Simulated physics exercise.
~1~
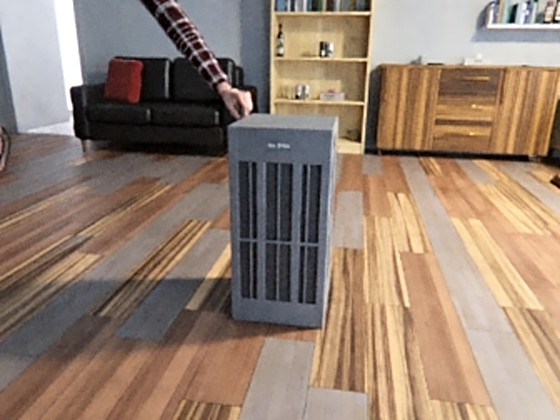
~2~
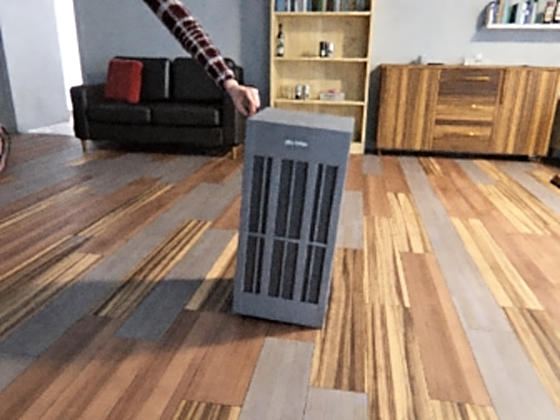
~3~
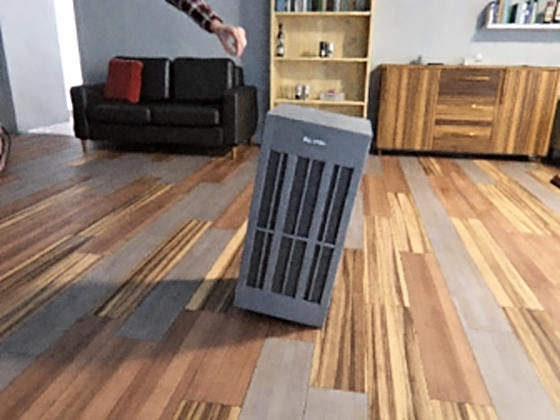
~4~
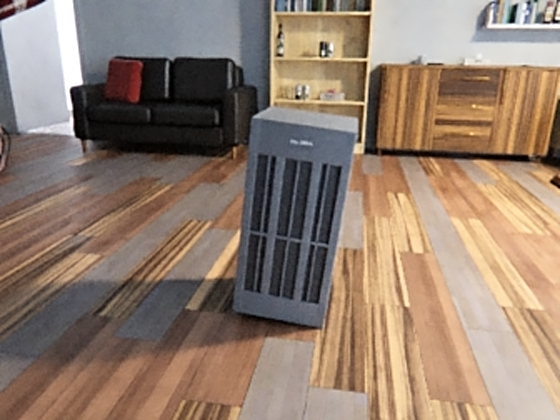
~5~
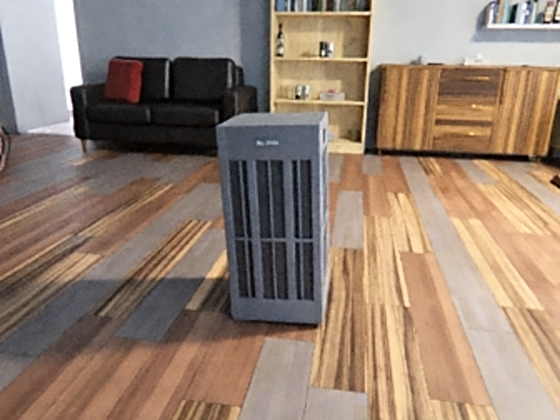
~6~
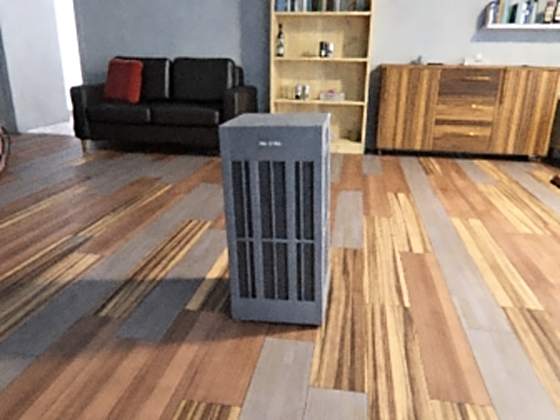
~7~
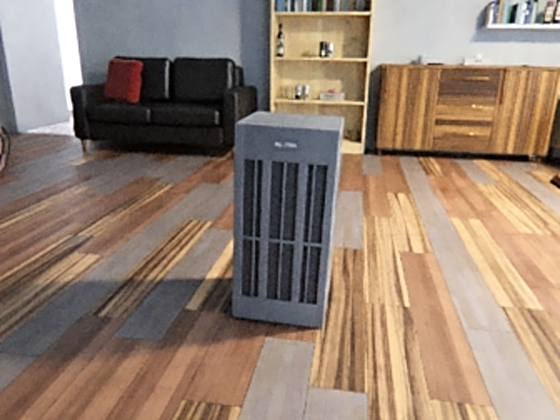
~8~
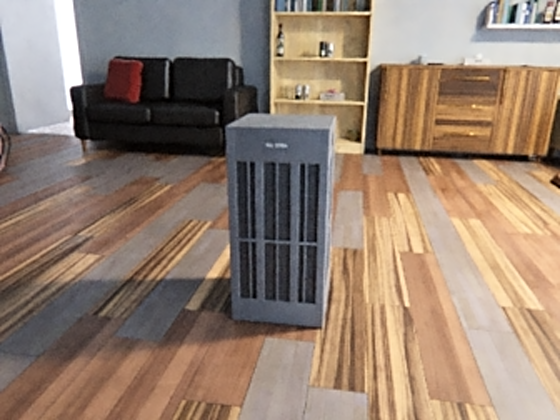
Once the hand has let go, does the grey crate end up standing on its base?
Yes, the grey crate rocks back from its lean and ends upright on its base.
